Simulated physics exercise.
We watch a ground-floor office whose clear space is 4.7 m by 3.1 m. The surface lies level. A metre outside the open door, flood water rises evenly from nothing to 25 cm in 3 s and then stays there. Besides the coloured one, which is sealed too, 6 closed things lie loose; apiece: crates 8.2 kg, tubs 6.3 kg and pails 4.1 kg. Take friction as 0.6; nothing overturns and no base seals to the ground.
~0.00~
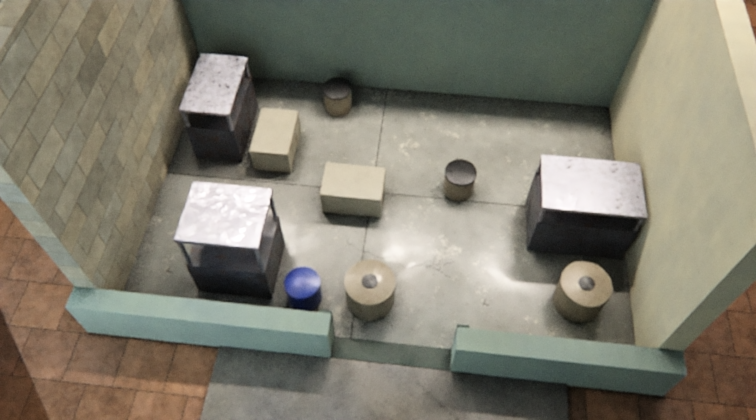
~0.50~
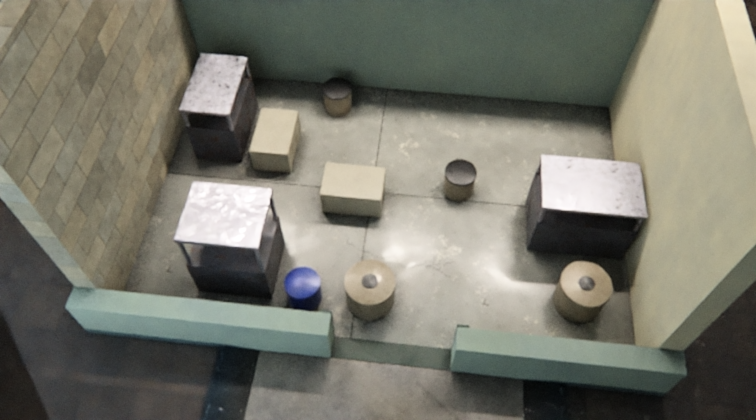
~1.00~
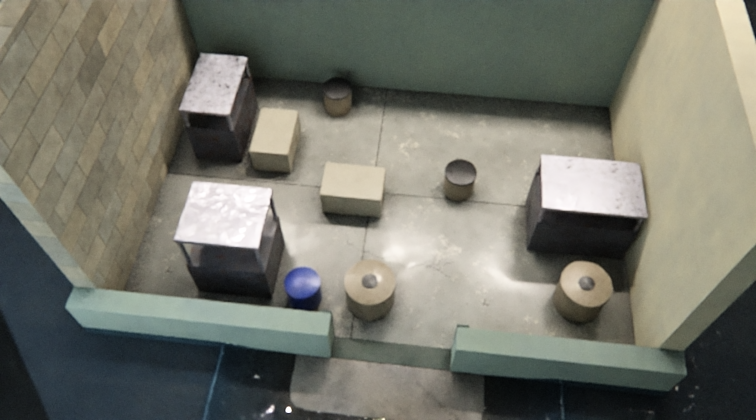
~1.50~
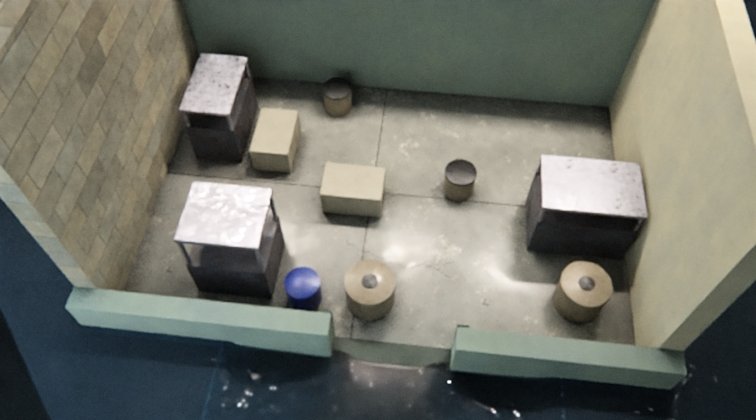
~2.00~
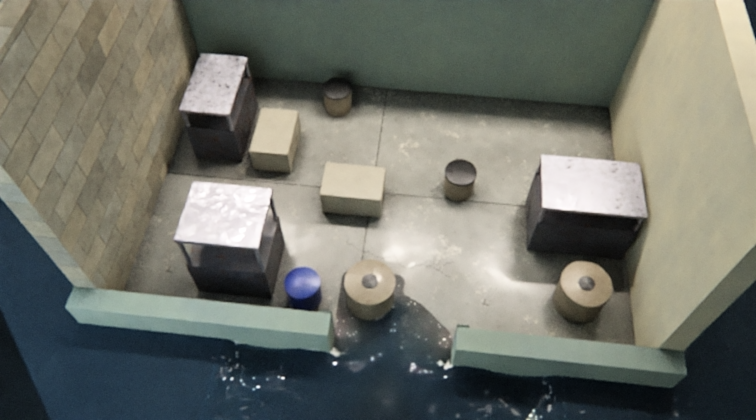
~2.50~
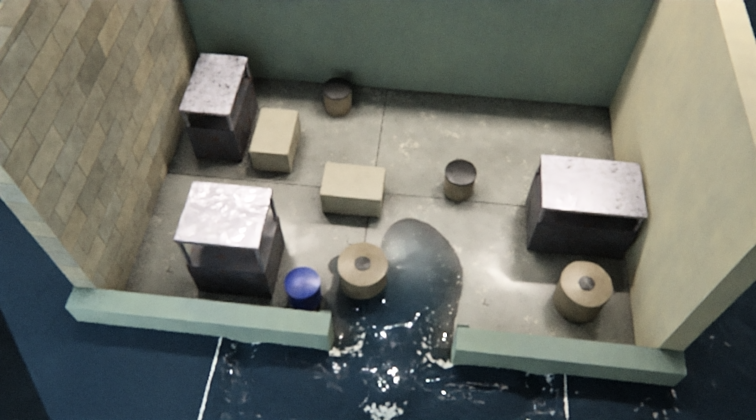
Dark water rising outside a walled room, then spreading in through the front gap and slightly shifting a round tan tub.
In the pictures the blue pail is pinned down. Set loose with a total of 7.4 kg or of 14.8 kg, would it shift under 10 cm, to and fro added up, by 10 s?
I expect that the smaller load will do.
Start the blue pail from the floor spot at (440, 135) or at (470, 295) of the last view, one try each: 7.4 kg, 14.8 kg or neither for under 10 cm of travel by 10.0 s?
In that order: It takes the larger; it takes the larger.
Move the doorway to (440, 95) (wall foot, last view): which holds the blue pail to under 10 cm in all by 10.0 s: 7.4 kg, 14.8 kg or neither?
Then only the higher weight holds it.
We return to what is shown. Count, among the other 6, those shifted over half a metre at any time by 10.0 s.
5 of them.
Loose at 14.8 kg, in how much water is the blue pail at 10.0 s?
Roughly 6 cm.
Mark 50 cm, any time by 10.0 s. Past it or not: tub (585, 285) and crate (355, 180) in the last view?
In turn: Under, more.
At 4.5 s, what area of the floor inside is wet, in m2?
Some 10.0 m2.
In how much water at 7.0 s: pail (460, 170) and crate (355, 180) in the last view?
Roughly 12 and 12 cm.
After 3.5 s the blue pail would be 0 cm from its start with 7.4 kg and 0 cm from its start with 14.8 kg; 2 cm of water round it then.
After 4.5 s the blue pail would be 0 cm from its start with 7.4 kg and 0 cm from its start with 14.8 kg; 3 cm of water round it then.
After 7.0 s the blue pail would be 0 cm from its start with 7.4 kg and 0 cm from its start with 14.8 kg; 3 cm of water round it then.
After 10.0 s the blue pail would be 0 cm from its start with 7.4 kg and 0 cm from its start with 14.8 kg; 6 cm of water round it then.
